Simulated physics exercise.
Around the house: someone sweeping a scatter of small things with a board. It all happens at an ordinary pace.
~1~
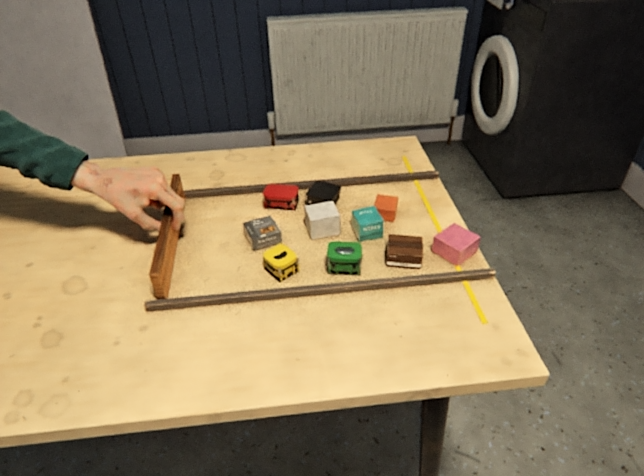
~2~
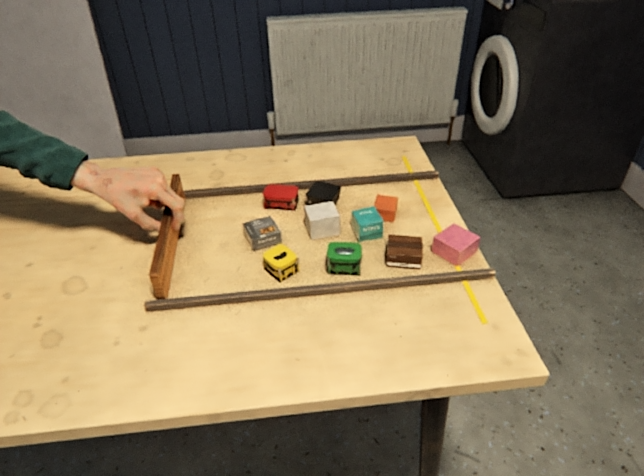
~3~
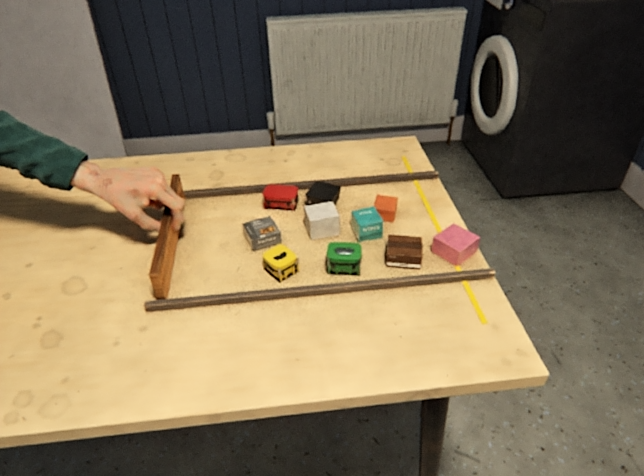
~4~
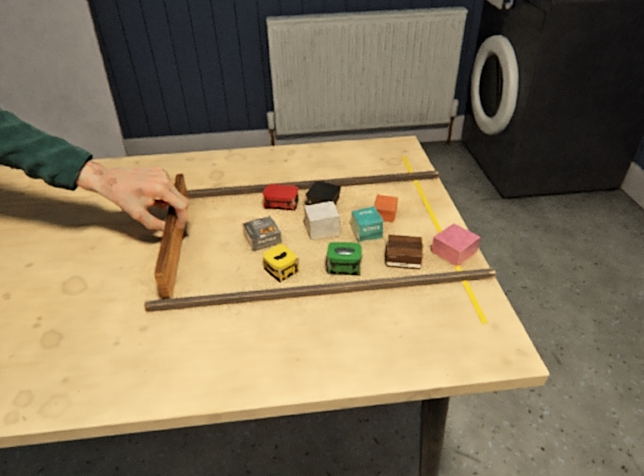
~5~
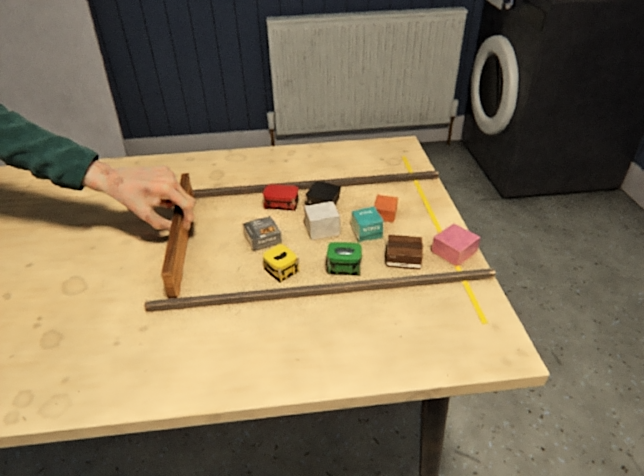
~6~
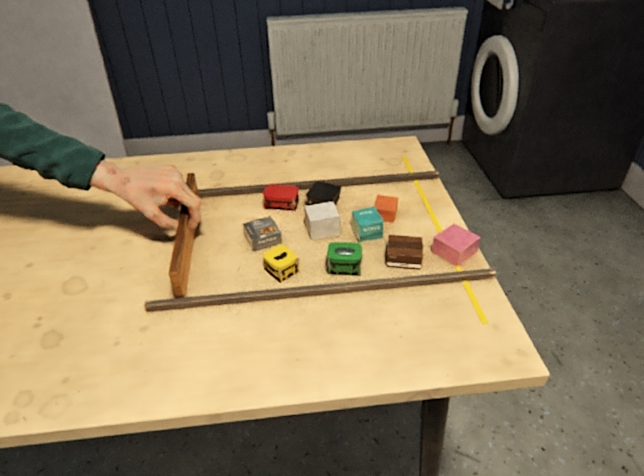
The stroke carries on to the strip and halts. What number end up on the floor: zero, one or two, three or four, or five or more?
The number that fall off is five or more.
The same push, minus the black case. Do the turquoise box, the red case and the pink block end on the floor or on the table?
The turquoise box goes over, the red case survives, the pink block tumbles off.
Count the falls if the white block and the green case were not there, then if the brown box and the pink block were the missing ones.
First 4, then 5.
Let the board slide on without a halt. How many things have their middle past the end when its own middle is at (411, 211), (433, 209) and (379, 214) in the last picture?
Past the end: 4, 7 and 1.
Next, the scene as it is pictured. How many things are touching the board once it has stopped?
That makes 3.
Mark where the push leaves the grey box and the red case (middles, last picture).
First (452, 219), then (436, 183).
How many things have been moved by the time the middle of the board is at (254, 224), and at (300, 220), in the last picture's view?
First 1, then 7.
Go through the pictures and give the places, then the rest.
The first picture shows pink block (456, 244); brown box (404, 252); orange block (386, 208); board (170, 231); tape (436, 222).
The second picture shows brown box (404, 252); black case (324, 197).
The third picture shows orange block (385, 208); turquoise box (367, 224).
The fourth picture shows pink block (455, 244); grey box (262, 233).
The fifth picture shows brown box (404, 252); board (180, 230).
The sixth picture shows pink block (456, 244); brown box (405, 252); orange block (386, 208); board (186, 230); tape (436, 222).
Early on, none off yet; pink block at rest near (456, 244); brown box at rest near (405, 252); orange block at rest near (386, 208).
A while later, none off yet; pink block at rest near (456, 244); brown box moving near (412, 250); orange block travelled a little near (395, 207).
Further along, one off so far; pink block in the air near (496, 317); brown box travelled well along near (475, 240); orange block travelled well along near (447, 200).
Finally, the number that fall off is five or more; lost, white block, black case, green case, turquoise box, orange block, brown box and pink block.
